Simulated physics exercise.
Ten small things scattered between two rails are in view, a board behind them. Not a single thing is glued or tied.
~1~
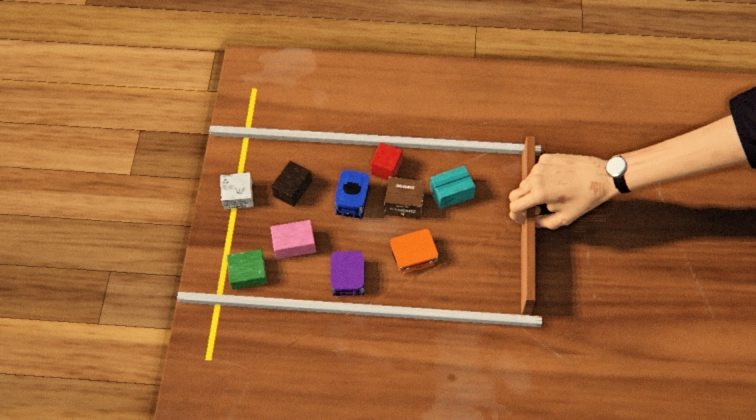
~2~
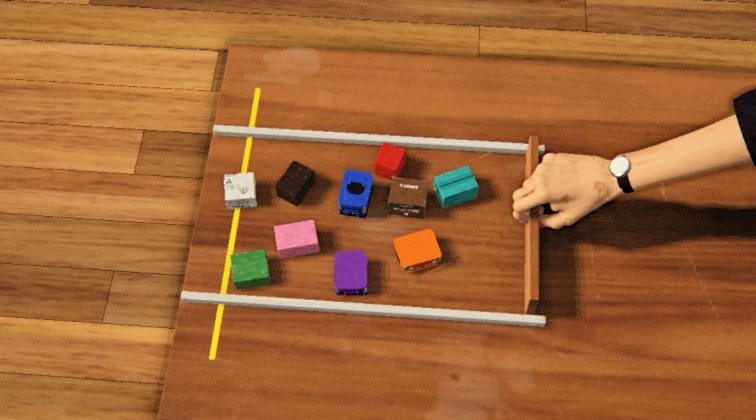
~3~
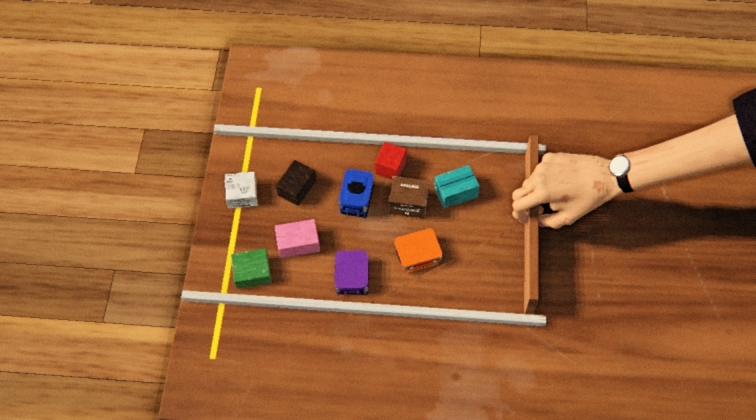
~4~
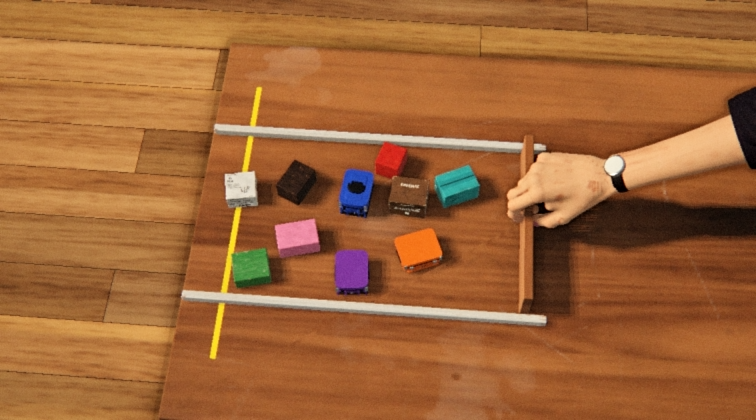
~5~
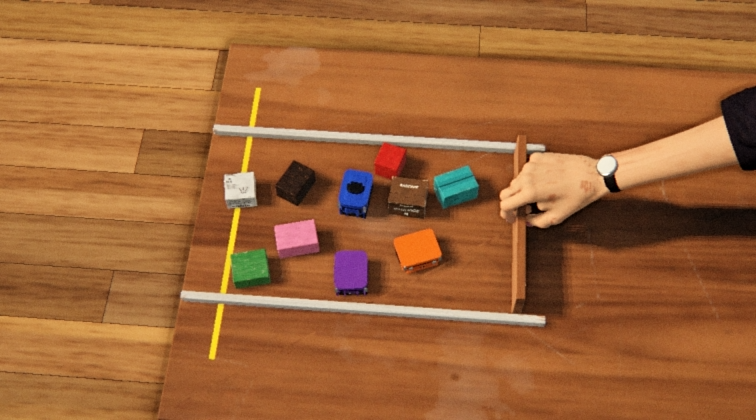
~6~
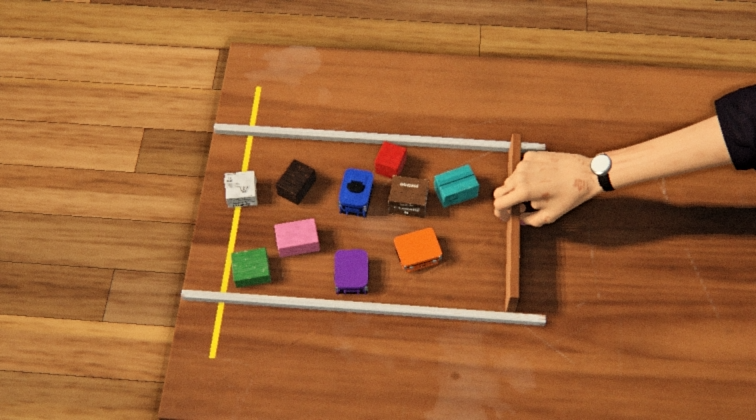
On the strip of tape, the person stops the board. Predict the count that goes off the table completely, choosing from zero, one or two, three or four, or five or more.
The count is five or more.
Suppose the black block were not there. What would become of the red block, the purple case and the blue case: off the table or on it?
Red block: Still there. Purple case: Still there. Blue case: Over the edge.
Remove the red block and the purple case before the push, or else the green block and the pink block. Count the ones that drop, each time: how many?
Result: 4, then 3.
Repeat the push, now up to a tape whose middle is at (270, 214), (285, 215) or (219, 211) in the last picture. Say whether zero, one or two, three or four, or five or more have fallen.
First one to two, then zero, then 5 or more.
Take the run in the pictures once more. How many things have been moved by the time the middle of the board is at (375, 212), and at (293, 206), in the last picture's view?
By then 7, and later 10.
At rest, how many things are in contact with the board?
Contact count: 5.
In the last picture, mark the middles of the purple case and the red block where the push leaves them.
The purple case at (201, 267), the red block at (235, 139).
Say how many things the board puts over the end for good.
In all, 5 of them.
Soon after, none off yet; white box at rest near (241, 189); green block at rest near (251, 268); black block at rest near (296, 182).
Then, none off yet; white box moved a little near (227, 186); green block moved a little near (232, 271); black block moved about its own width near (264, 160).
At rest, the number that fall off is five or more; fallen, blue case, pink block, black block, green block and white box.
